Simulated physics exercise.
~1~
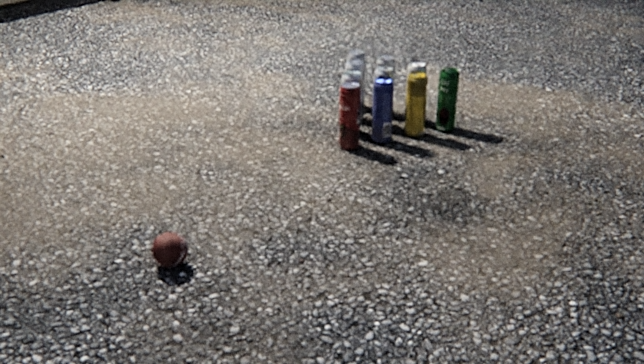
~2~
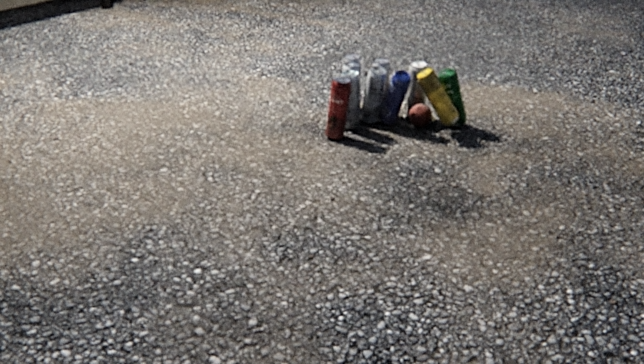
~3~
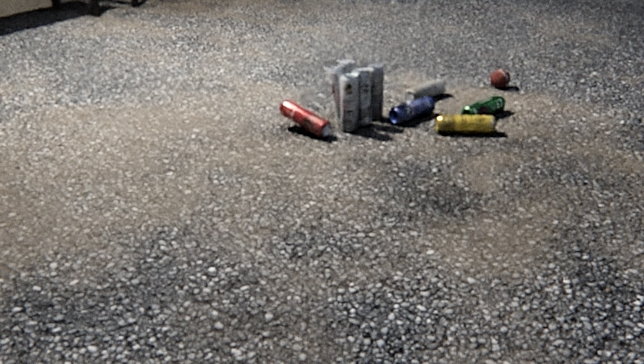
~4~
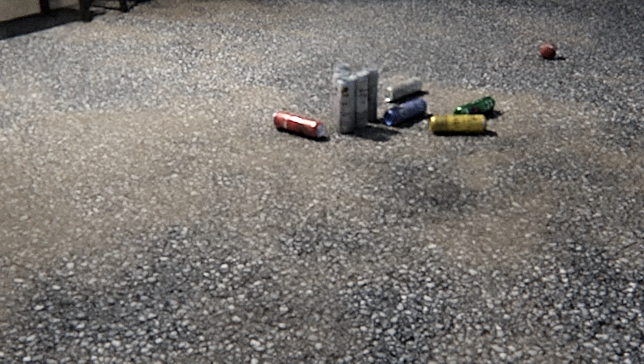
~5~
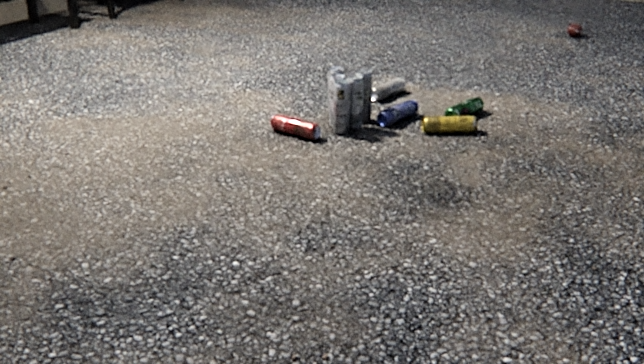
On a patch of pebbly, grey-brown ground, a reddish ball heads toward a tight cluster of upright tubes, with red, blue, yellow and green ones among paler ones. The ball moves up and to the right and runs into the group, tilting the blue, yellow and green tubes. It carries on out the far side as these three and a pale tube topple, and the red one falls at the left. The ball keeps rolling away toward the upper right, leaving the coloured tubes lying around a few pale ones that still stand.
